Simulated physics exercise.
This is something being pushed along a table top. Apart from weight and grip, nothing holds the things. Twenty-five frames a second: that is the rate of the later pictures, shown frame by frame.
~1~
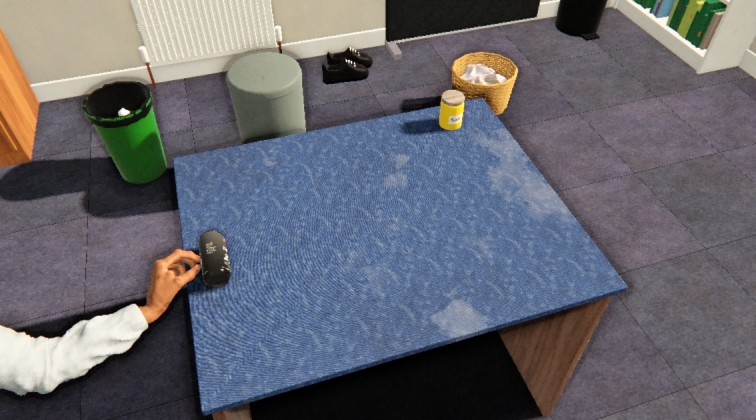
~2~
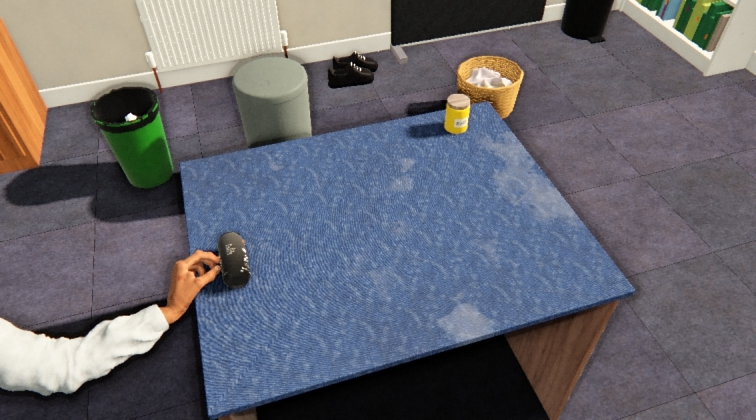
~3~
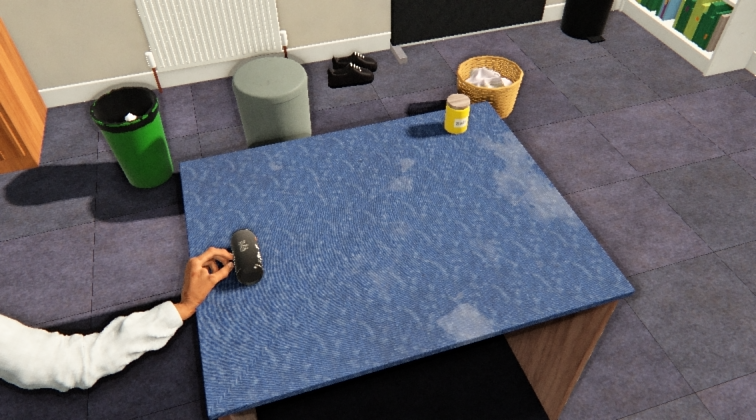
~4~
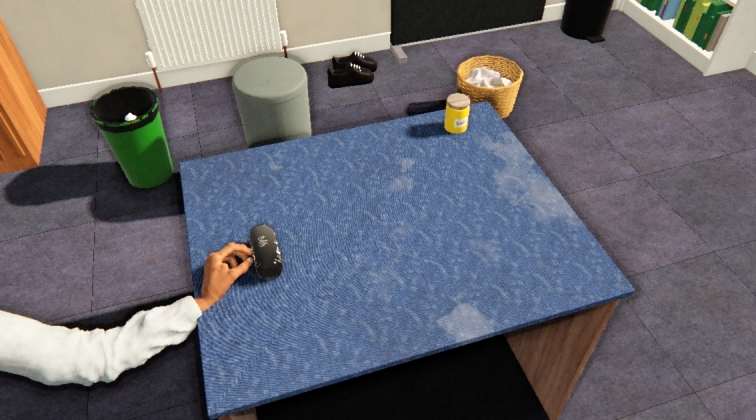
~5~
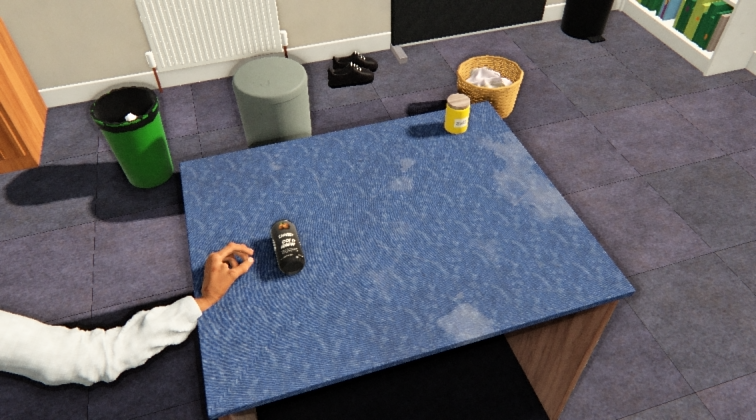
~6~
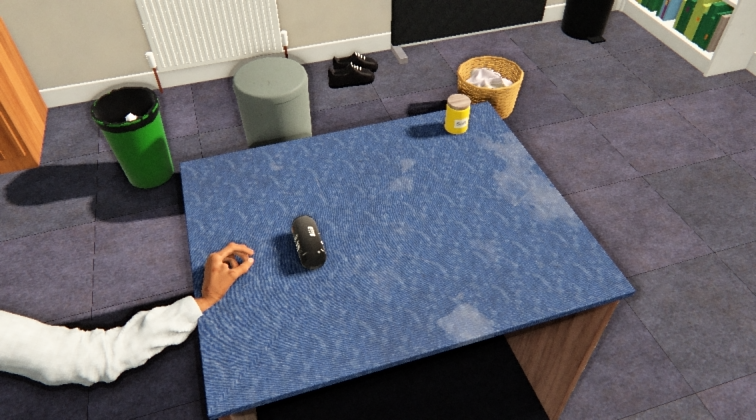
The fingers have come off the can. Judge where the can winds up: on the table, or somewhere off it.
It will make it off the table.
Then, 0.40 s on from there, black can shifted well along near (486, 200).
Then, 0.80 s on from there, black can now off the table.
In the end, off the table, black can.
